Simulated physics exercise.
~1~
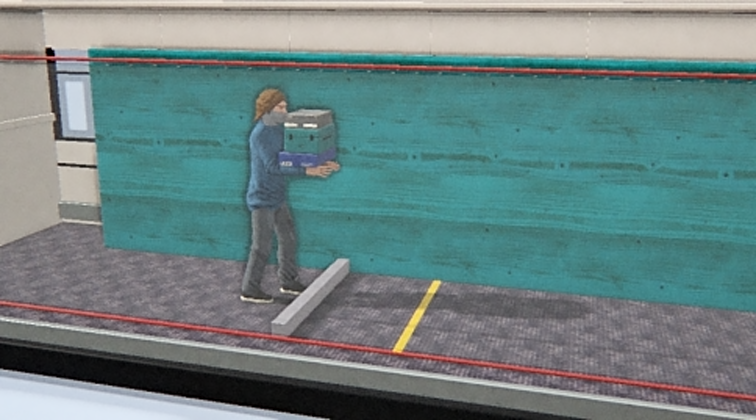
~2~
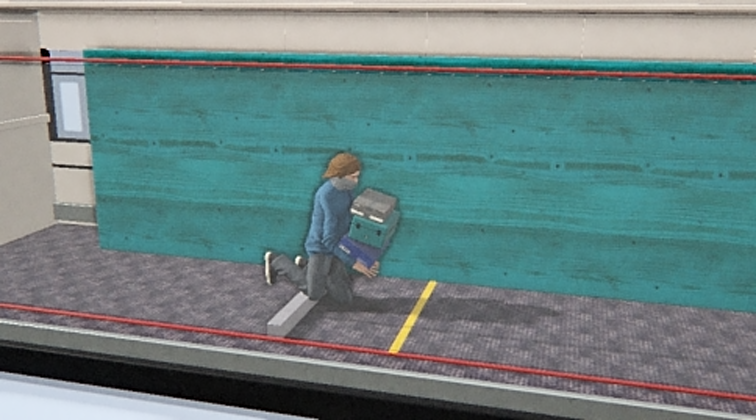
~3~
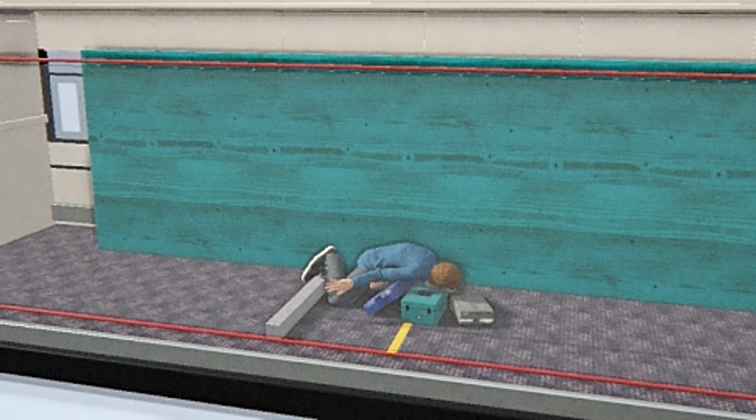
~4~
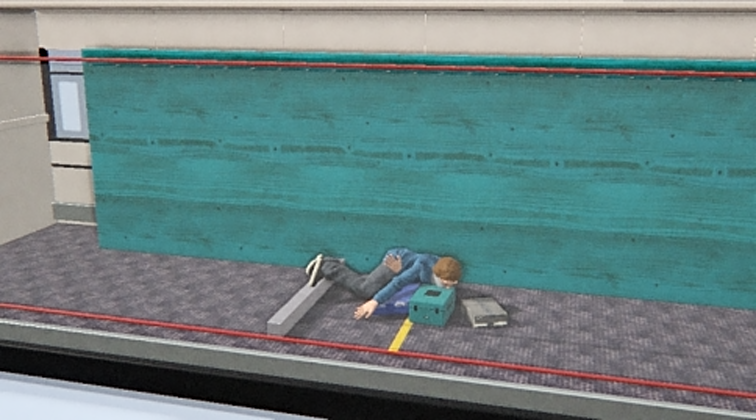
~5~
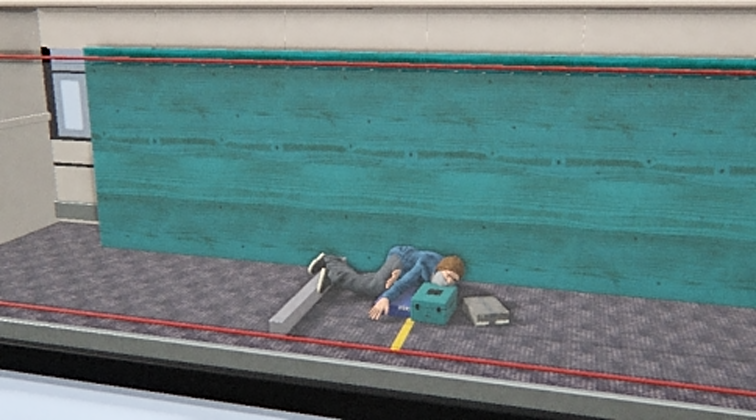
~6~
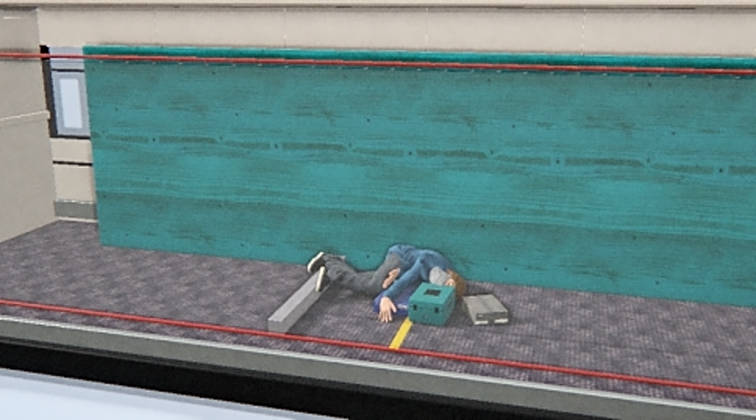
A person in a blue top and grey trousers stands behind a low grey rail, carrying a grey carton, a teal toolbox and a blue carton stacked on both forearms. The person pitches to the right over the rail, knees folding and feet trailing, as the stack tips forward. Body and boxes drop to the dark floor, and the load comes apart. The blue carton rolls over beneath the person while the grey carton slides farthest right. At the end the person lies limp, feet against the rail and head past the yellow line, with the toolbox and grey carton also beyond it and the blue carton short of it.
